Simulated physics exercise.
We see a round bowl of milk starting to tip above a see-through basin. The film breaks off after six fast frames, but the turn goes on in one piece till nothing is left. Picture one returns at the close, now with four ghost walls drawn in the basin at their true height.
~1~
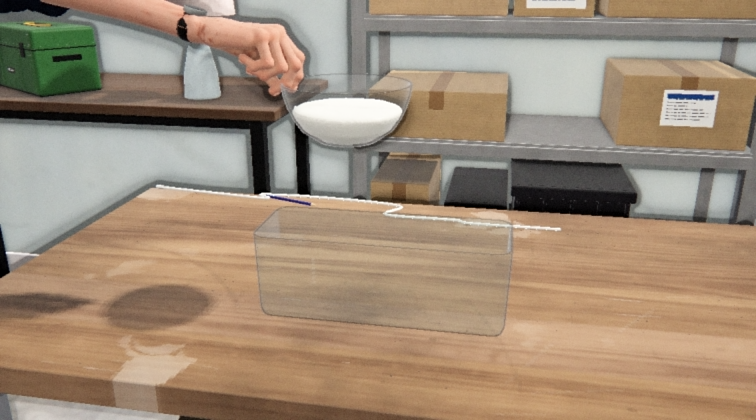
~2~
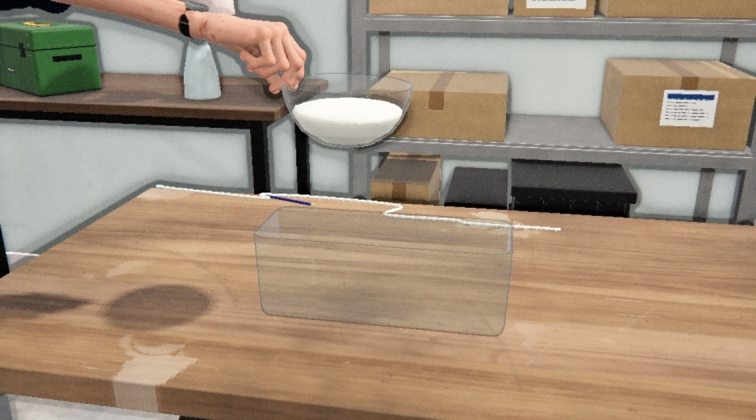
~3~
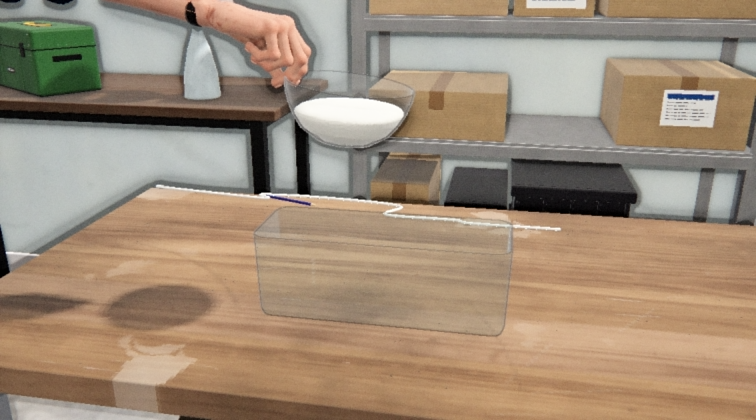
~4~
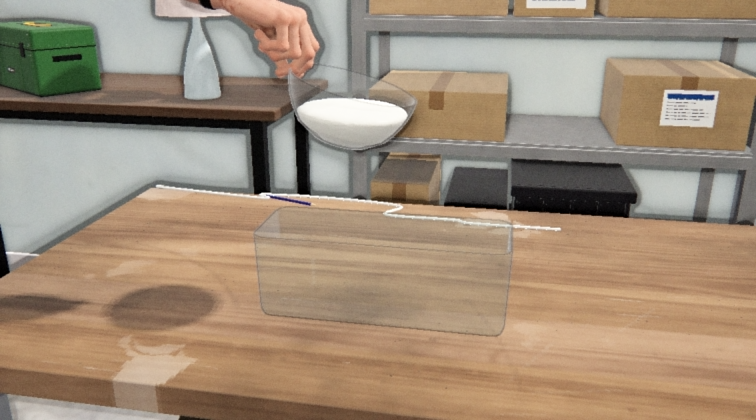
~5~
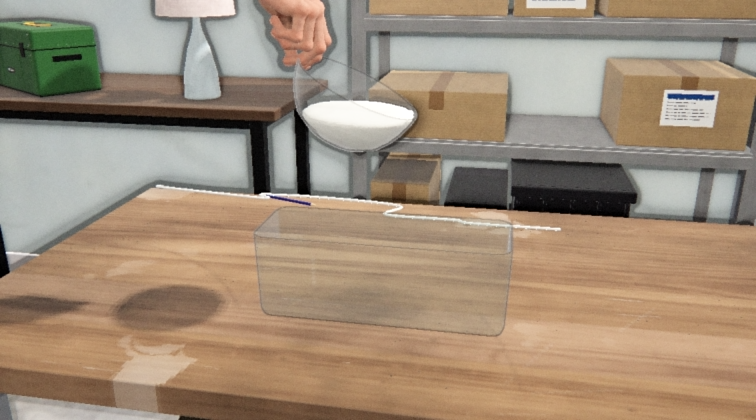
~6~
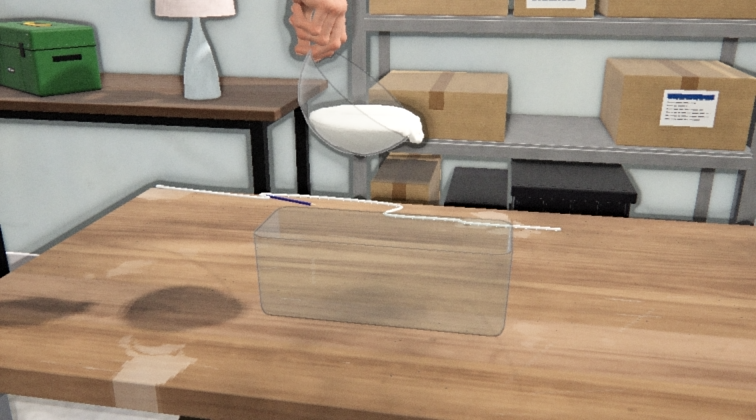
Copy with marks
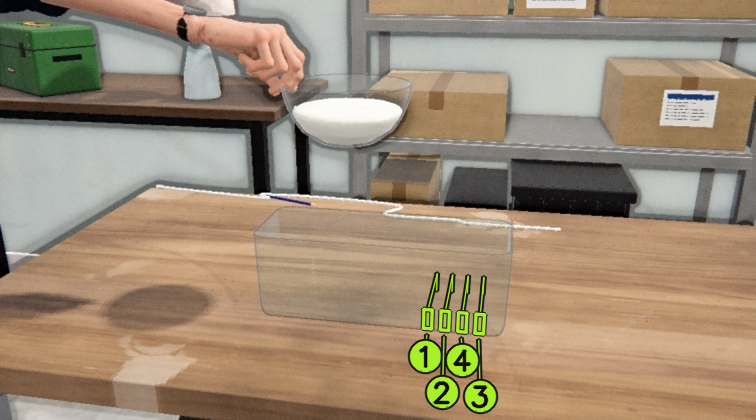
A hand tilts a clear bowl rightward above a see-through basin until milk crosses its lip.
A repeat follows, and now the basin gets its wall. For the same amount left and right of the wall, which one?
Use position 1.
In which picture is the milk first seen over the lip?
Picture 6.
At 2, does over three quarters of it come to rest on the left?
No, it does not.
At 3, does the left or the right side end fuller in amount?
The left side.
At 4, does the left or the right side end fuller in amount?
The left side.
On the marked copy, 1 at (426, 334); 2 at (443, 336); 3 at (478, 339); 4 at (461, 338).
Choosing 1, about 43 % ends left of the wall and 56 % right of it.
Choosing 2, about 66 % ends left of the wall and 33 % right of it.
Choosing 3, about 83 % ends left of the wall and 16 % right of it.
Choosing 4, about 86 % ends left of the wall and 13 % right of it.
